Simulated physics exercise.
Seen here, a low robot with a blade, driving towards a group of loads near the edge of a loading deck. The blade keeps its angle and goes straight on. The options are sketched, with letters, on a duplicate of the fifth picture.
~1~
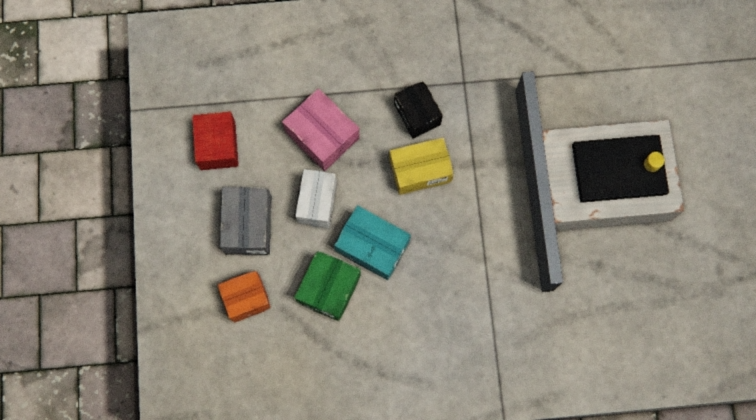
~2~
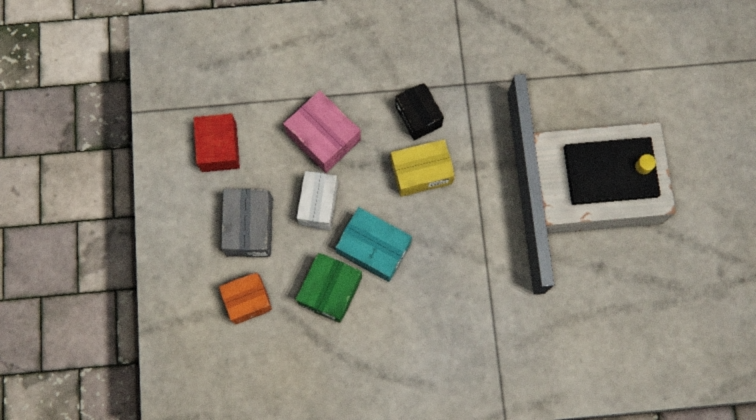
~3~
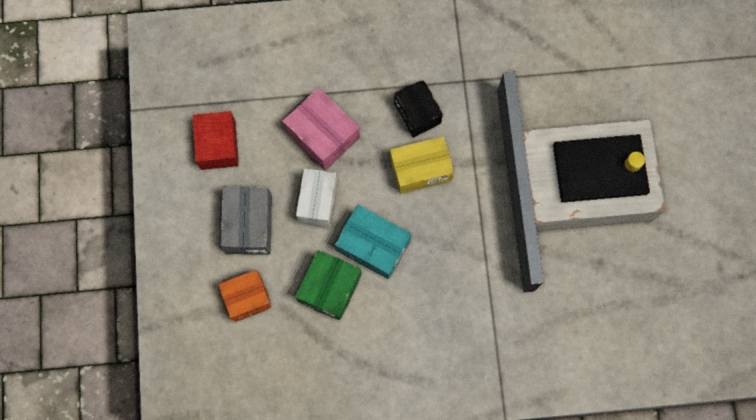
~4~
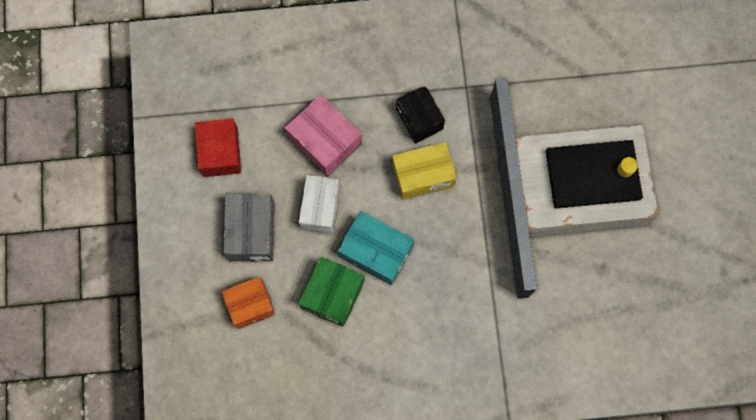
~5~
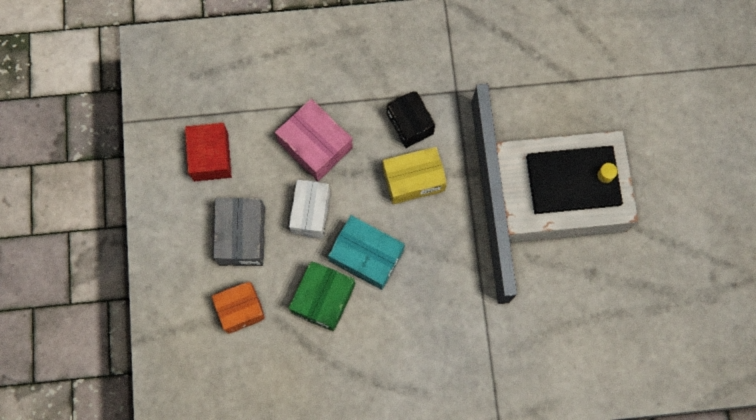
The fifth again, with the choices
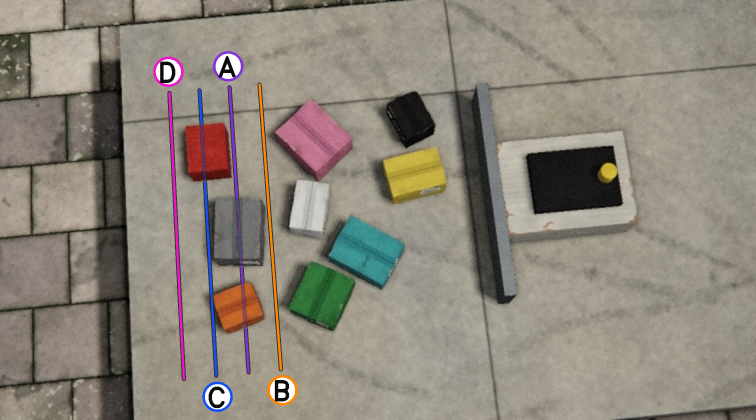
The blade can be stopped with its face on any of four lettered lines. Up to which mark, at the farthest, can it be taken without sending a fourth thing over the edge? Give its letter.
No farther than C.
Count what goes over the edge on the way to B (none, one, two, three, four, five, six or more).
In all, none.
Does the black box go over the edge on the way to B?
By then, no.
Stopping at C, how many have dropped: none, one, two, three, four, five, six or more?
By then, two.
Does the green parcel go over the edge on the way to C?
No.
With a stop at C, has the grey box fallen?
By then, yes.
On the marked copy, A at (239, 225); B at (270, 222); C at (208, 228); D at (176, 231).
With C. Early on, robot (464, 190); black box (360, 121); pink box (309, 138).
Further on, robot (359, 200); grey box (174, 238); red crate (175, 156).
At the end, robot (278, 207); grey box over the edge; red crate over the edge; two fallen.
As for the rest, A is within the limit but short; B is within the limit but short; D drops four.
